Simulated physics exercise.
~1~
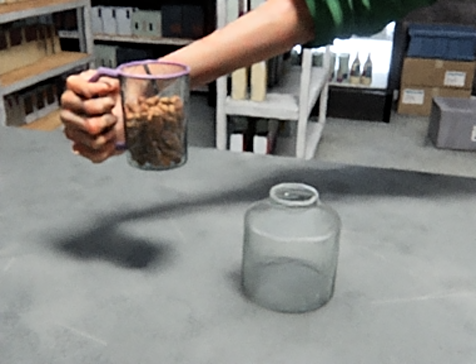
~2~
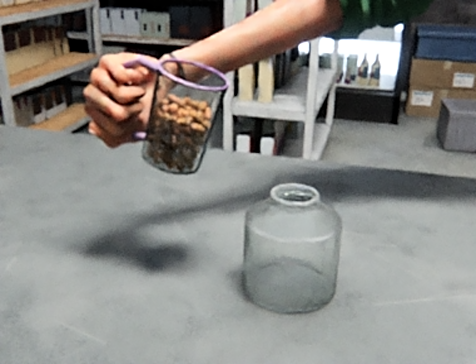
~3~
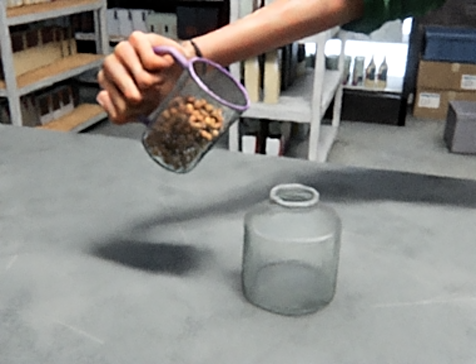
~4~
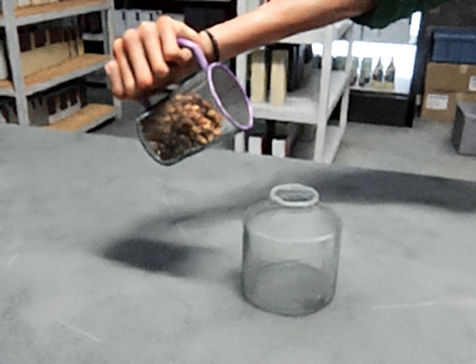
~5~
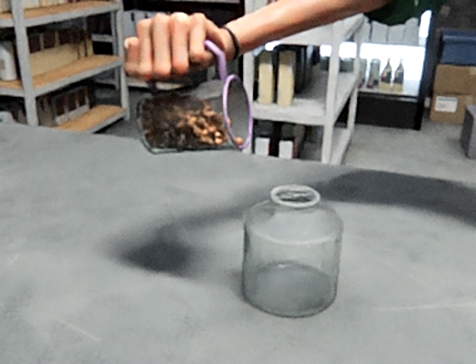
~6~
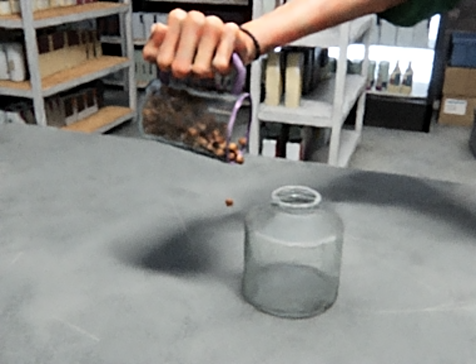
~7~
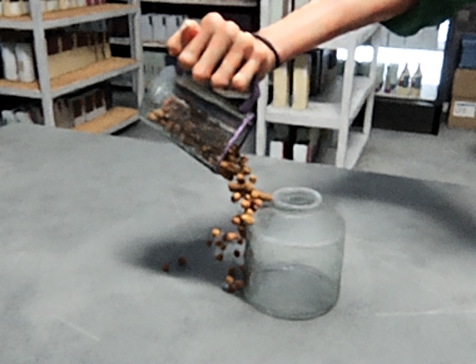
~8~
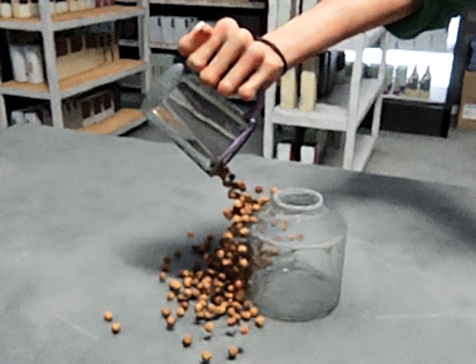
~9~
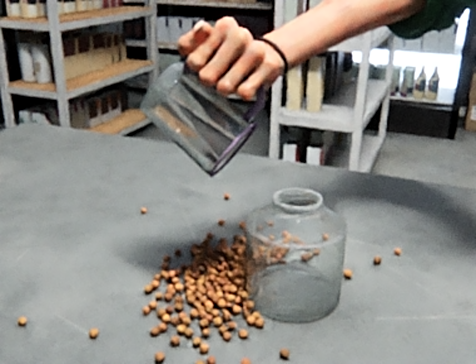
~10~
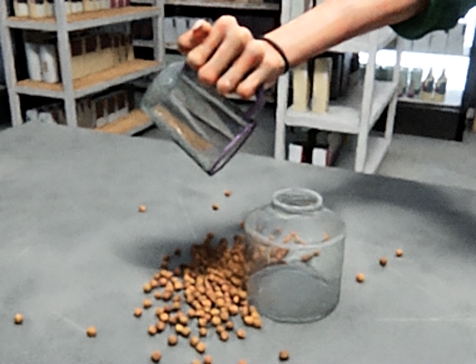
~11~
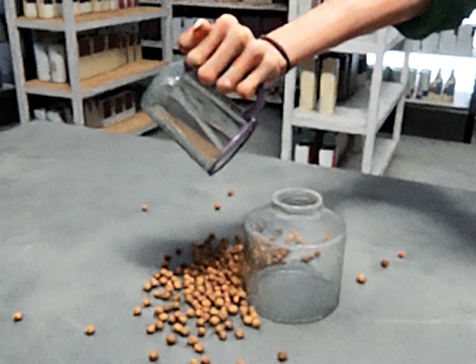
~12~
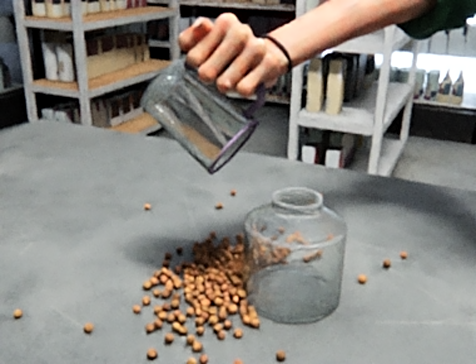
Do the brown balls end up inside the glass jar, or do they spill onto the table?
They spill onto the table, piling up beside the jar with a few scattered farther off. The cup is left empty and the jar has none inside.
